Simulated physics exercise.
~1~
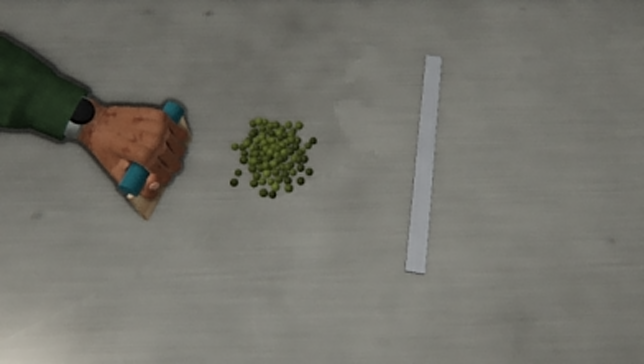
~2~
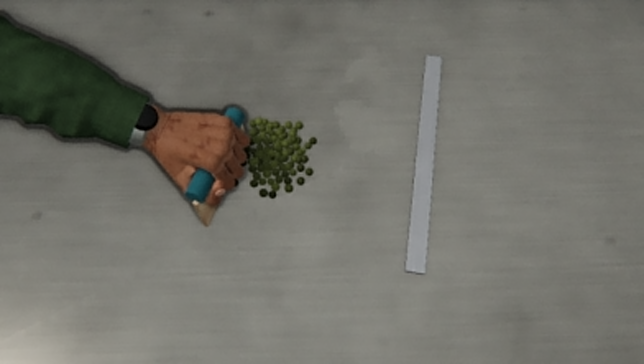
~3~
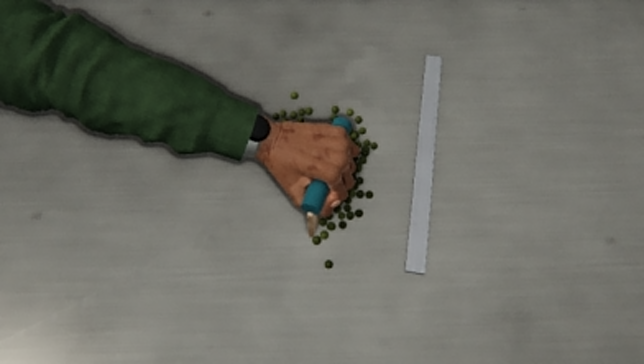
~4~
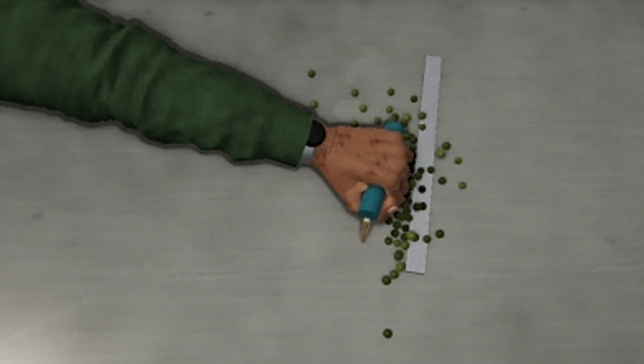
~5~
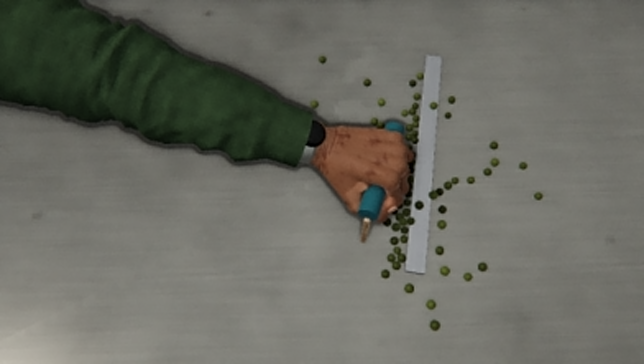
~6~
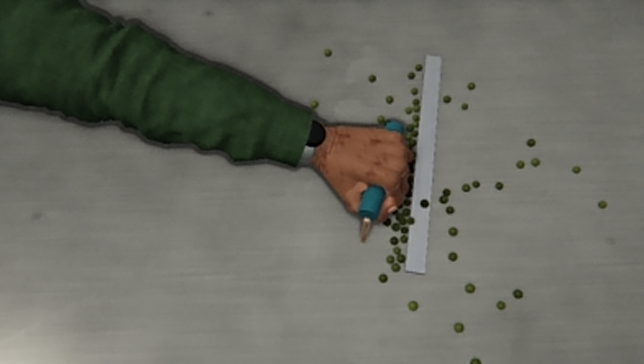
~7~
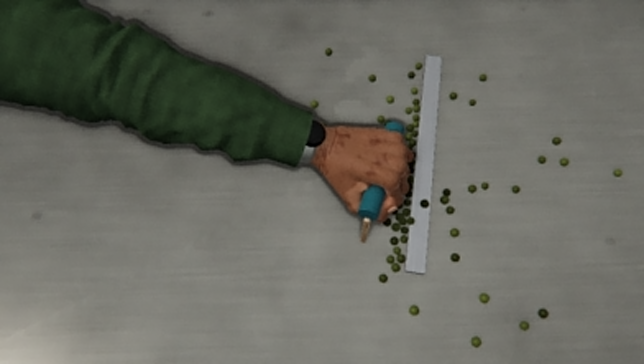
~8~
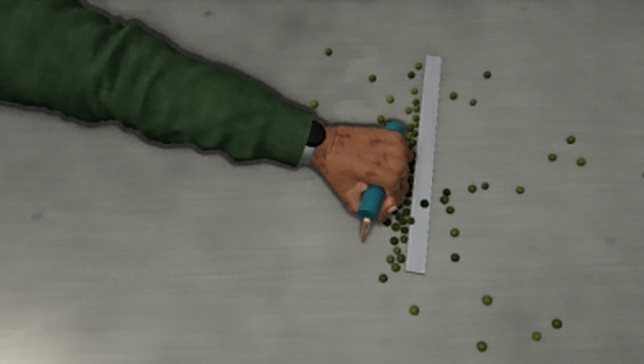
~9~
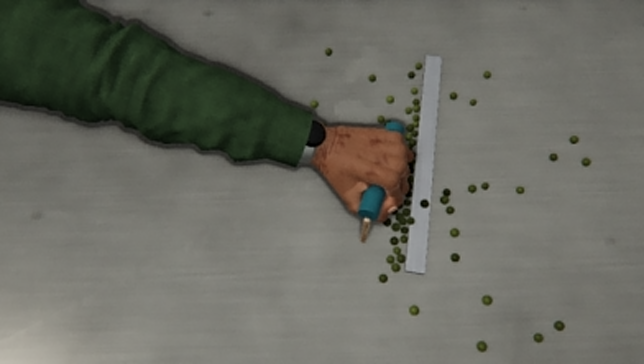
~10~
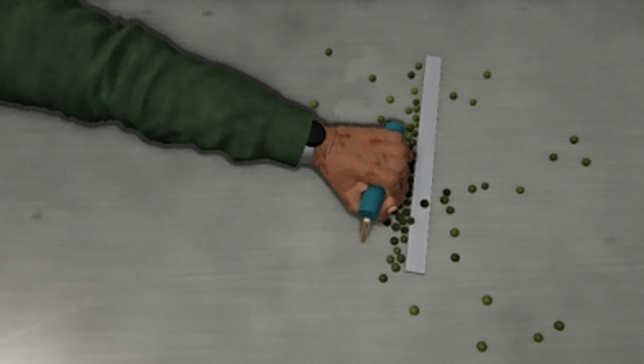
A grey, faintly streaked surface is seen from directly above, with a pale, narrow strip standing nearly upright right of centre. A hand in a dark green sleeve reaches in from the left, gripping a teal-handled scraper beside a heap of small green olives. The hand sweeps right, meets the heap and pushes it toward the strip, scattering some olives around it. It stops just short of the strip, while loose olives roll onward and spread out. Finally everything lies still, with some olives crowded between hand and strip, a few on or just past it, and others scattered farther right and below.
